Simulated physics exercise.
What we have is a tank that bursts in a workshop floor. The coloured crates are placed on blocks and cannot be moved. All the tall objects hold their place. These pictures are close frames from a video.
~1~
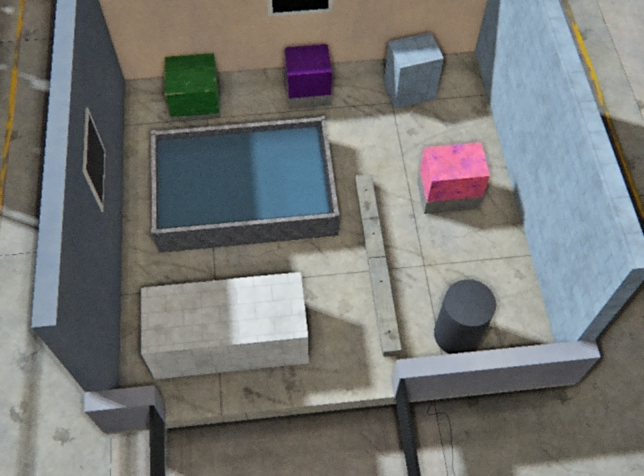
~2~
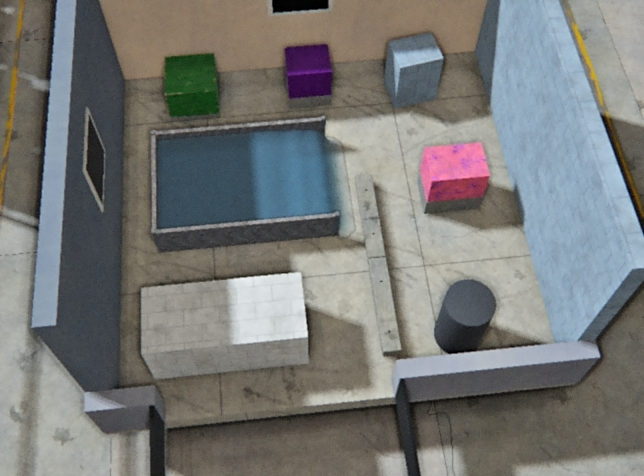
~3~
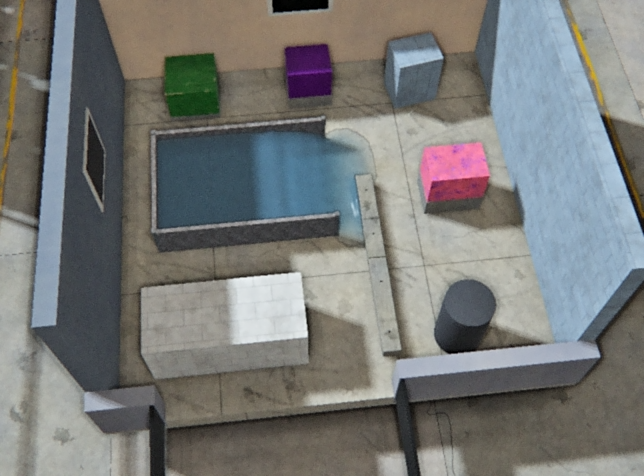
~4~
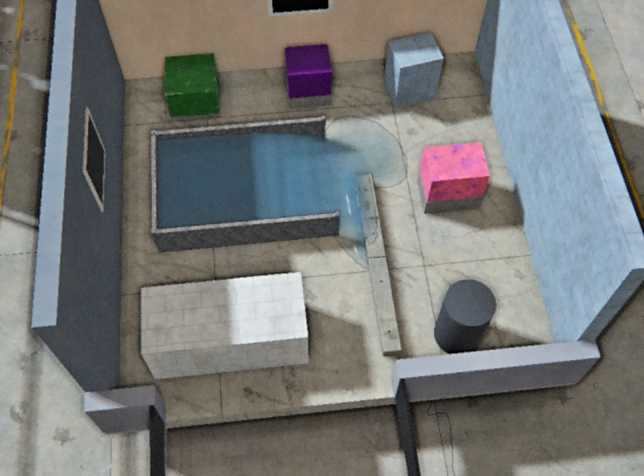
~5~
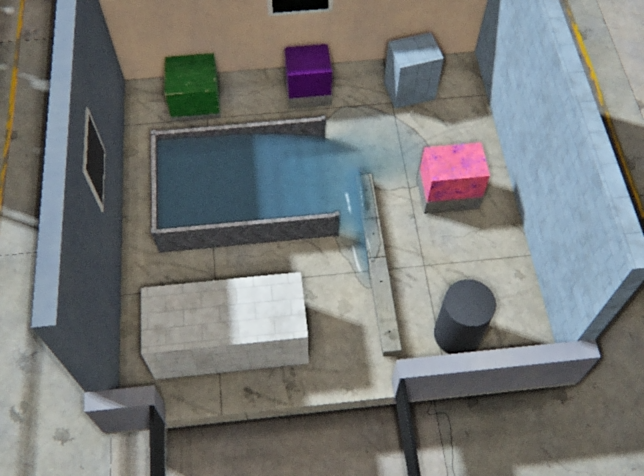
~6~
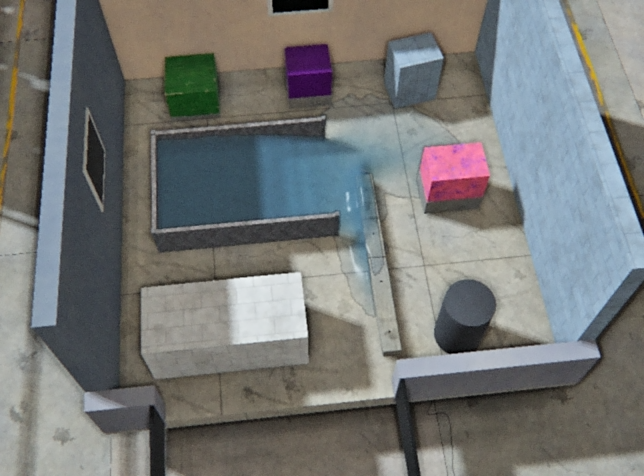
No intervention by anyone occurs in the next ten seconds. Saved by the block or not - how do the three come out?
They come out like this: The pink crate dry, the green crate wet, the purple crate dry.
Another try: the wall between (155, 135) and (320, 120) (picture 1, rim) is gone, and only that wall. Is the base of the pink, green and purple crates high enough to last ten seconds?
I'd say the pink crate stays clear, while the green crate is overrun and the purple crate is overrun.
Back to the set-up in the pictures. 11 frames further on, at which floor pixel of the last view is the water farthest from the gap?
The farthest wet spot is near (468, 52).
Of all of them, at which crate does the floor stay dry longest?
My guess: The green one.
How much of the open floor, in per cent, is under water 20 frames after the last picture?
Share estimate: About 60 per cent.
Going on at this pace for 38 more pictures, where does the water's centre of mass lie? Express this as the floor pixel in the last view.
Somewhere around (351, 181) in the last view.
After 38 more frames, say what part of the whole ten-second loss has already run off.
Roughly 70 percent of it.
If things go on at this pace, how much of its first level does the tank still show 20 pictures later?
That would be roughly 34 per cent.
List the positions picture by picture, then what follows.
In the first picture, still water in the tank at (243, 176).
In the second picture, the front is at (345, 233), out from the gap at (328, 179).
In the third picture, the front is at (362, 243), out from the gap at (328, 181).
In the fourth picture, the front is at (365, 261), out from the gap at (328, 181).
In the fifth picture, the front is at (369, 283), out from the gap at (328, 182).
In the sixth picture, the front is at a hidden place, out from the gap at (328, 182).
A moment on, water covers 35 % of the floor; the pink crate water round its plinth, the green crate not reached, the purple crate water round its plinth.
Next, water covers 45 % of the floor; the pink crate water round its plinth, the green crate not reached, the purple crate water round its plinth.
Then, water covers 60 % of the floor; the pink crate water round its plinth, the green crate water round its plinth, the purple crate water round its plinth.
Later, water covers 70 % of the floor; the pink crate water round its plinth, the green crate water round its plinth, the purple crate water round its plinth.
In the end, water covers 85 % of the floor; the pink crate stayed above the water, the green crate was topped, the purple crate stayed above the water.
